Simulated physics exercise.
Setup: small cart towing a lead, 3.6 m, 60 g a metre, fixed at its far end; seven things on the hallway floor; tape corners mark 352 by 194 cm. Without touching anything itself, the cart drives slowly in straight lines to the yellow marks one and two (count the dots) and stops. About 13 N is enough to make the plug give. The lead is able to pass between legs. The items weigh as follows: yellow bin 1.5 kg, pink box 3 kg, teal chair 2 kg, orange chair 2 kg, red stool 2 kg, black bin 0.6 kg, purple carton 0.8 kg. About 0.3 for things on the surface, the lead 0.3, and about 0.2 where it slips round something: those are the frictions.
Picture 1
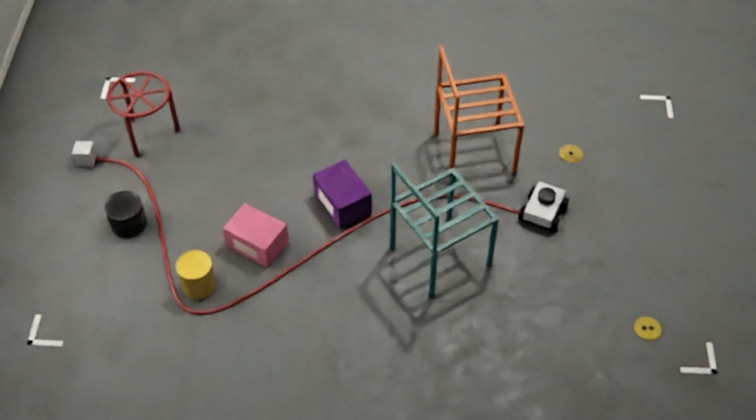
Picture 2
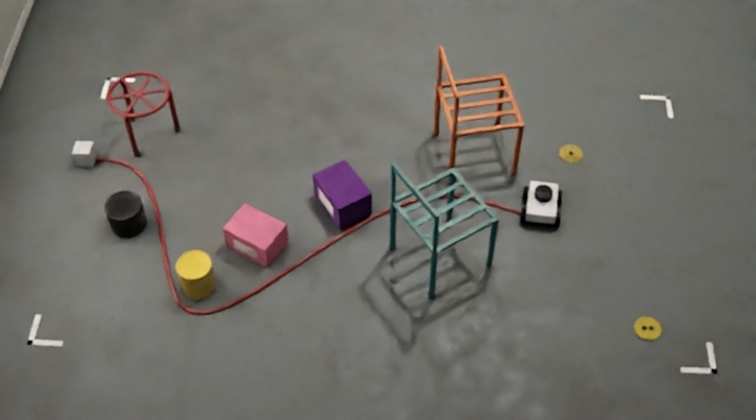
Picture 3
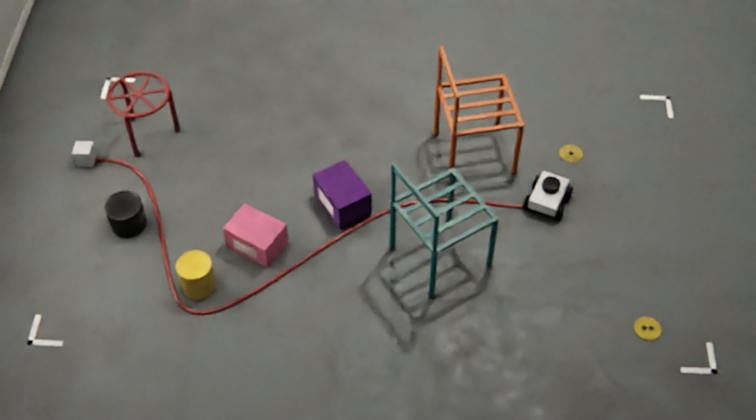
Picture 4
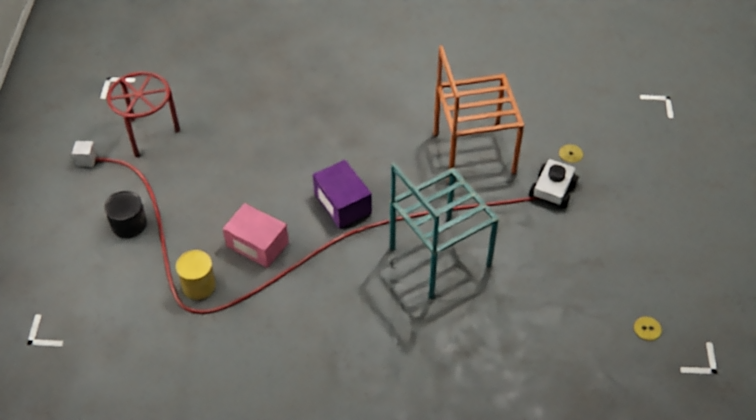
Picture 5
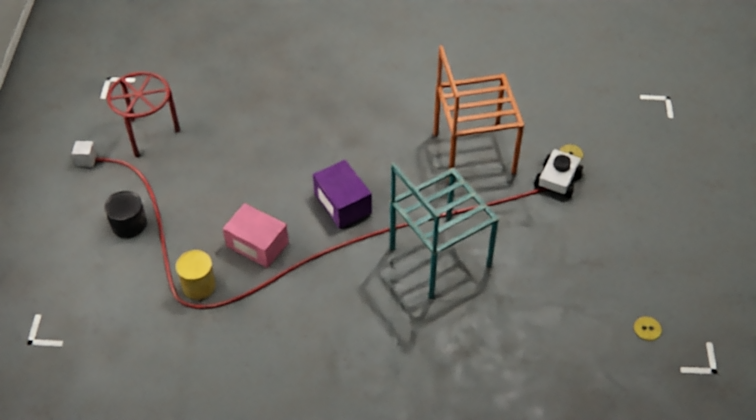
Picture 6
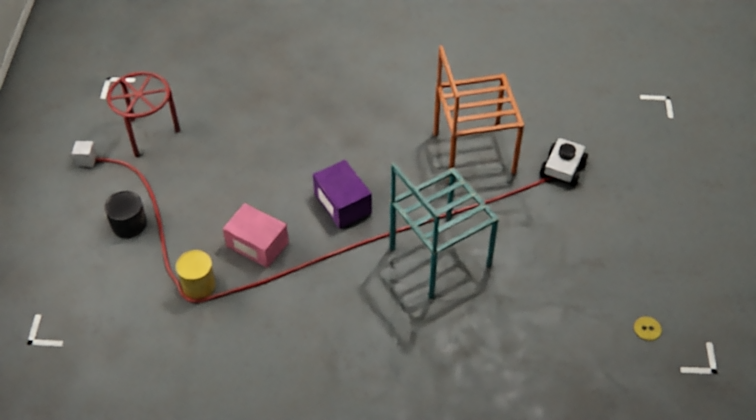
On a gray floor, a small white cart turns and pulls a red cord tighter.
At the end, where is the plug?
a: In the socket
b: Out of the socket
a.
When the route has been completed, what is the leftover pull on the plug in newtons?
It comes out close to 5 N.
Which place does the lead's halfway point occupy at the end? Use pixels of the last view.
In the last view it sits close to pixel (333, 260).
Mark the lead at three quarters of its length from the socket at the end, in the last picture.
Around (493, 260).
Next, cart at (582, 177), lead slack at the fixed end; nothing else has moved.
Then, cart at (602, 227), 2 N at the fixed end; nothing else has moved.
After that, cart at (625, 281), 3 N at the fixed end; yellow bin 16 cm off its start at (210, 242).
Later, cart at (645, 326), 5 N at the fixed end; yellow bin 20 cm off its start, teal chair 20 cm off its start.
At the end, cart at (645, 326), 5 N at the fixed end; yellow bin 20 cm off its start at (213, 237), teal chair 20 cm off its start at (440, 239).
